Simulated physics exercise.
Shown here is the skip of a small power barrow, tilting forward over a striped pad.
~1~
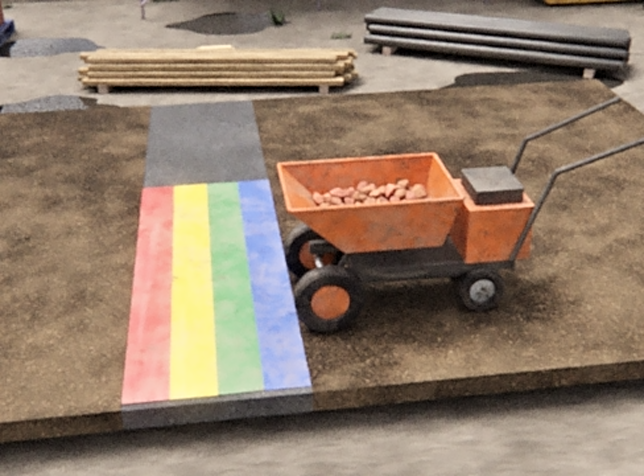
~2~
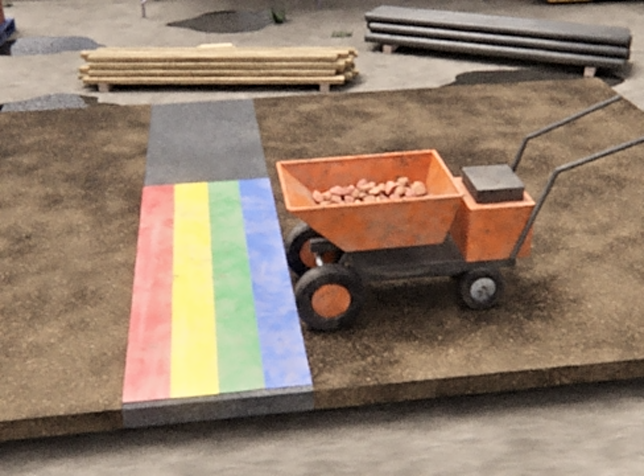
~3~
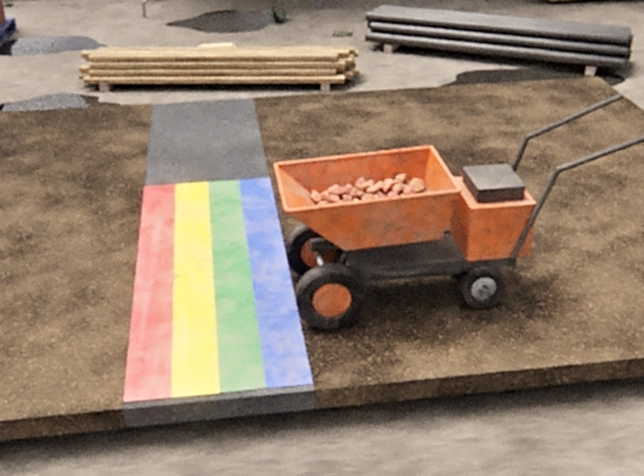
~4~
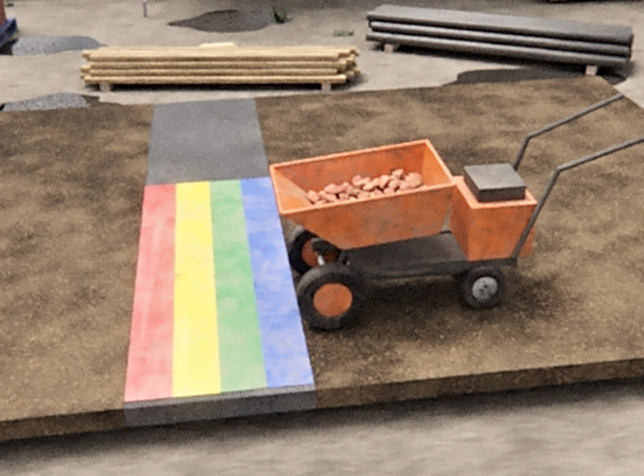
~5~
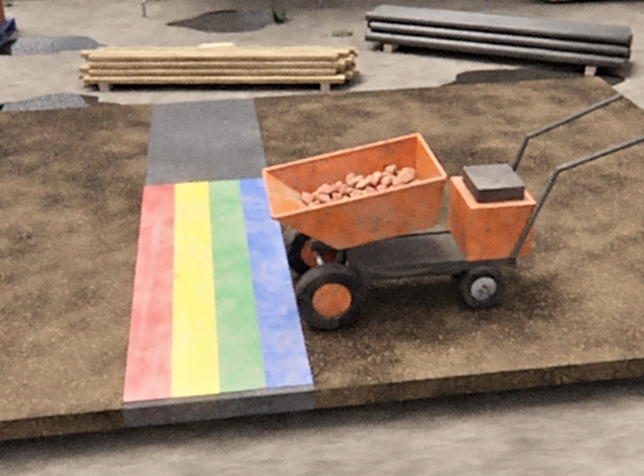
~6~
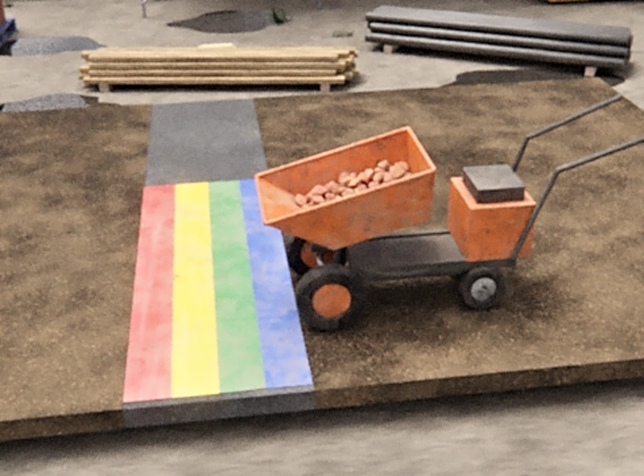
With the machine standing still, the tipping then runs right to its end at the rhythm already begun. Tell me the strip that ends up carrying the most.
Yellow.
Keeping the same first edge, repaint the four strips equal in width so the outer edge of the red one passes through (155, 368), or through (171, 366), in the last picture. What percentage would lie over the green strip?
First case 0 per cent, second case 0 per cent.
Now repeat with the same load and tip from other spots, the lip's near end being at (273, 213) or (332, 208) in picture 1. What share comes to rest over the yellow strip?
About 40 percent at the first place and about 30 percent at the second.
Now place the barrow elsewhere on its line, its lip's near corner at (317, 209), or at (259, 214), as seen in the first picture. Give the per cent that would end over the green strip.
30 and 0 percent, in that order.
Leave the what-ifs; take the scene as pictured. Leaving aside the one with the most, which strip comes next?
Ranked second: That red strip.
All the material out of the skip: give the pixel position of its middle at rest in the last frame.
Close to (182, 306) in the last picture.
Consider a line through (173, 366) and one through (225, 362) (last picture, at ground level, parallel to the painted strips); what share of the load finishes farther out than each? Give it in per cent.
Estimate, first then second: 40 %, 90 %.
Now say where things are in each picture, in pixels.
In the first picture, lip of the skip (290, 211), level; top of the load (375, 205), lumps of rubble; blue strip (282, 354); green strip (238, 358); yellow strip (193, 362); red strip (148, 367).
In the second picture, lip of the skip (290, 210), level; top of the load (375, 203).
In the third picture, lip of the skip (287, 211), tipped barely; top of the load (393, 197).
In the fourth picture, lip of the skip (282, 214), tipped a little; top of the load (390, 193).
In the fifth picture, lip of the skip (274, 218), tipped a little; top of the load (397, 186).
In the sixth picture, lip of the skip (265, 224), tipped clearly; top of the load (396, 190); blue strip (284, 353); green strip (240, 357); yellow strip (195, 361); red strip (149, 365).
Just after the last frame, skip tipped steeply; every one in the skip.
A moment on, skip tipped right over; the larger part in the skip; just a few over the green strip; about a tenth over the yellow strip.
Further on, skip tipped right over; about a tenth in the skip; just a few over the green strip; roughly half over the yellow strip; roughly a quarter over the red strip; about a tenth off the paint.
When it is over, skip tipped right over; about a tenth in the skip; not one over the blue strip; about a tenth over the green strip; roughly half over the yellow strip; roughly a quarter over the red strip; about a tenth off the paint.
